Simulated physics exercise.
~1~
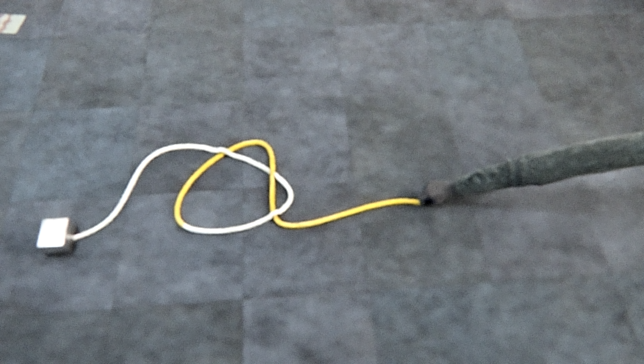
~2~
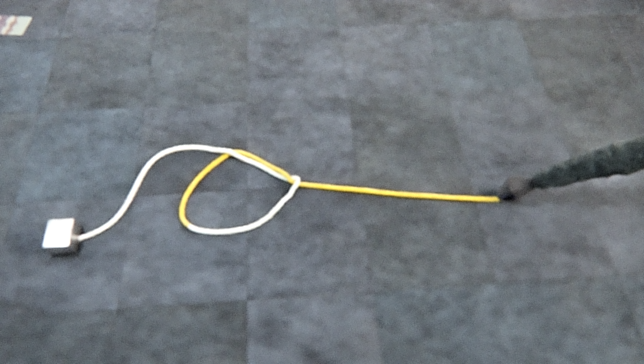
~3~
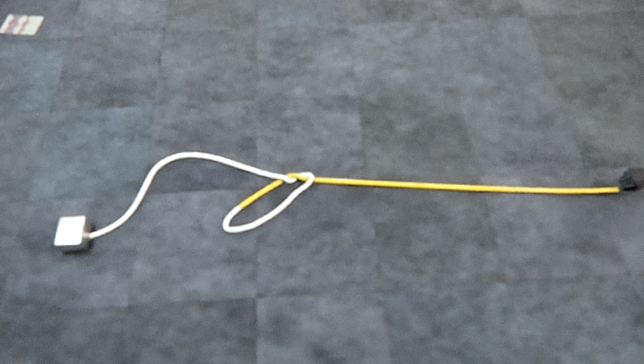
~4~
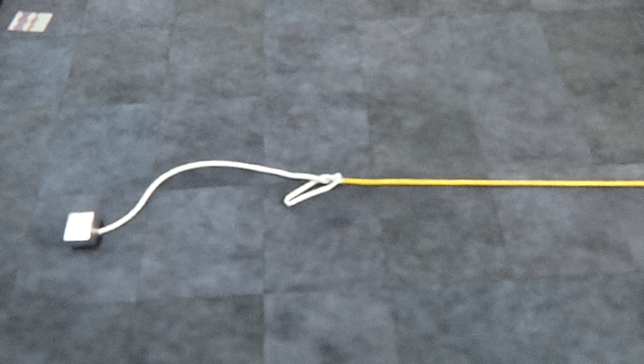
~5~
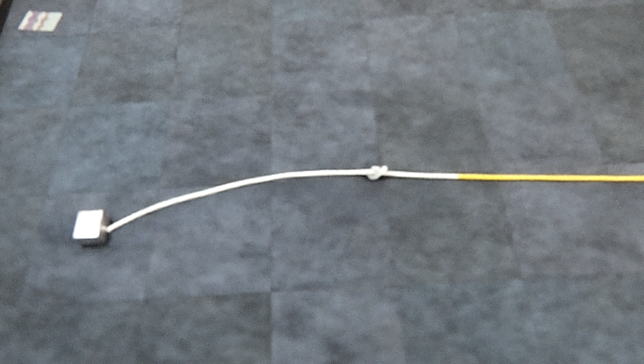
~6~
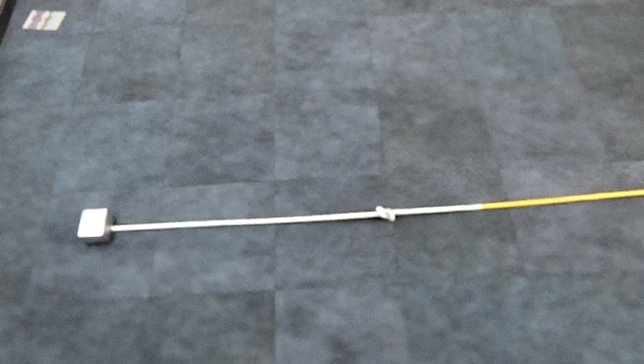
Arm in a dark sleeve pulling a looped white and yellow rope rightward until it tightens into a small knot.
